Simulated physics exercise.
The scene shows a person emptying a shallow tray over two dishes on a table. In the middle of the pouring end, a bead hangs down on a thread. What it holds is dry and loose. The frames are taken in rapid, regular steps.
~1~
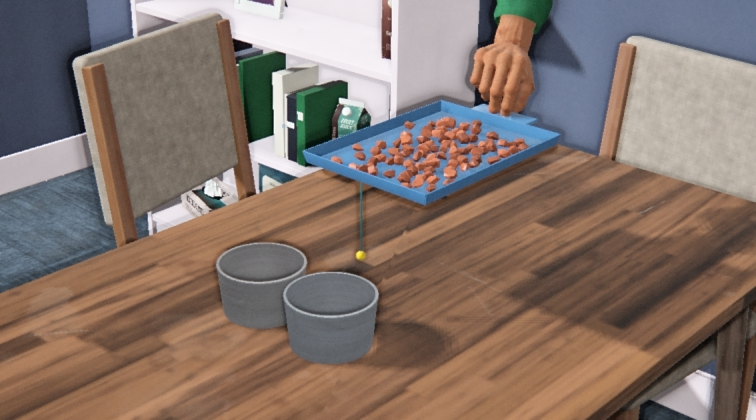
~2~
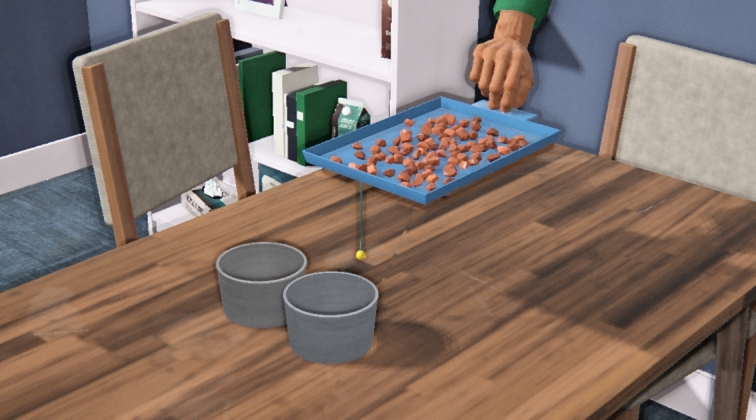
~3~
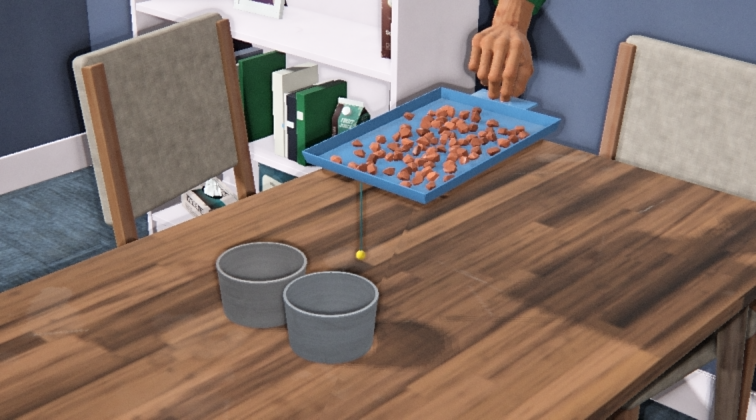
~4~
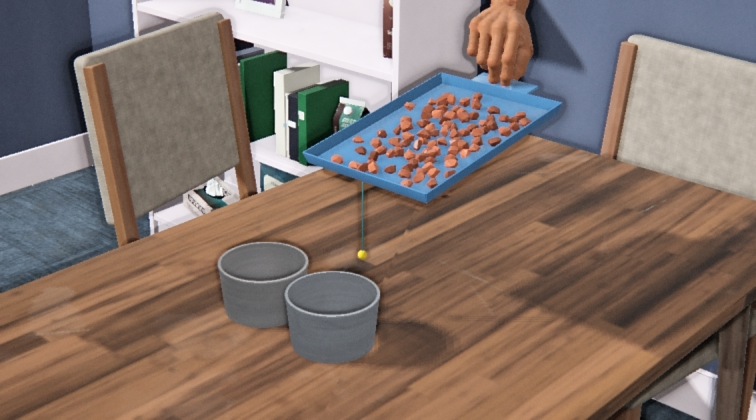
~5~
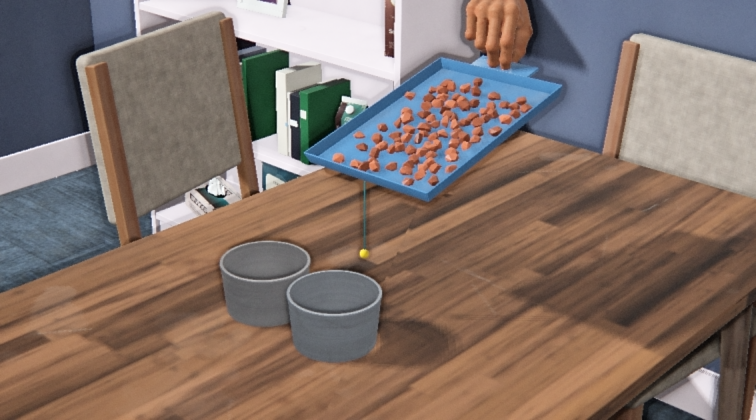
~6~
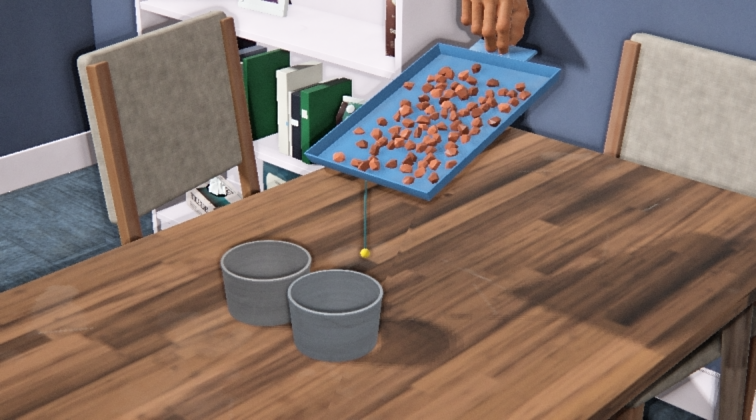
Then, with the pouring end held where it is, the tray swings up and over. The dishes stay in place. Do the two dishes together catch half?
I expect the catch to be a majority.
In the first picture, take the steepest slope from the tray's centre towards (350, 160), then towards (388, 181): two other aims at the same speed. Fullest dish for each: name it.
At the first place left, at the second the right one.
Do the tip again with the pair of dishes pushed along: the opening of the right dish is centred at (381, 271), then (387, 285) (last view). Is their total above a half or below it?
Taking the tries in order: A minor share, followed by a major share.
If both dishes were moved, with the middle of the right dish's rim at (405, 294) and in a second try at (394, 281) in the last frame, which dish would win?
In the first try it's the leftmost dish, and in the second it's the leftmost dish.
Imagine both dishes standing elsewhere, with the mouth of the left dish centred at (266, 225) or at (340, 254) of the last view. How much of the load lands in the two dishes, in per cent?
I'd expect some 30 percent, and then some 30 percent.
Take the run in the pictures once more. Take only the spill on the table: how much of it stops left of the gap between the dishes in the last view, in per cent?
It amounts to some 10 percent.
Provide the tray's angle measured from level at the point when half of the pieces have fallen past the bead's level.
That happens at close to 95 degrees.
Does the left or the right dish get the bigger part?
That one is the rightward one.
Soon after the last picture, tray tipped steeply; nearly all on the tray; a small part in the air.
A little later, tray tipped past a quarter turn; about a quarter on the tray; about a third in the right dish; about a quarter in the left dish; a small part outside both; a small part in the air.
Later still, tray tipped past a quarter turn; about half in the right dish; about a quarter in the left dish; about a quarter outside both.
At rest, tray tipped past a quarter turn; about half in the right dish; about a quarter in the left dish; about a quarter outside both.
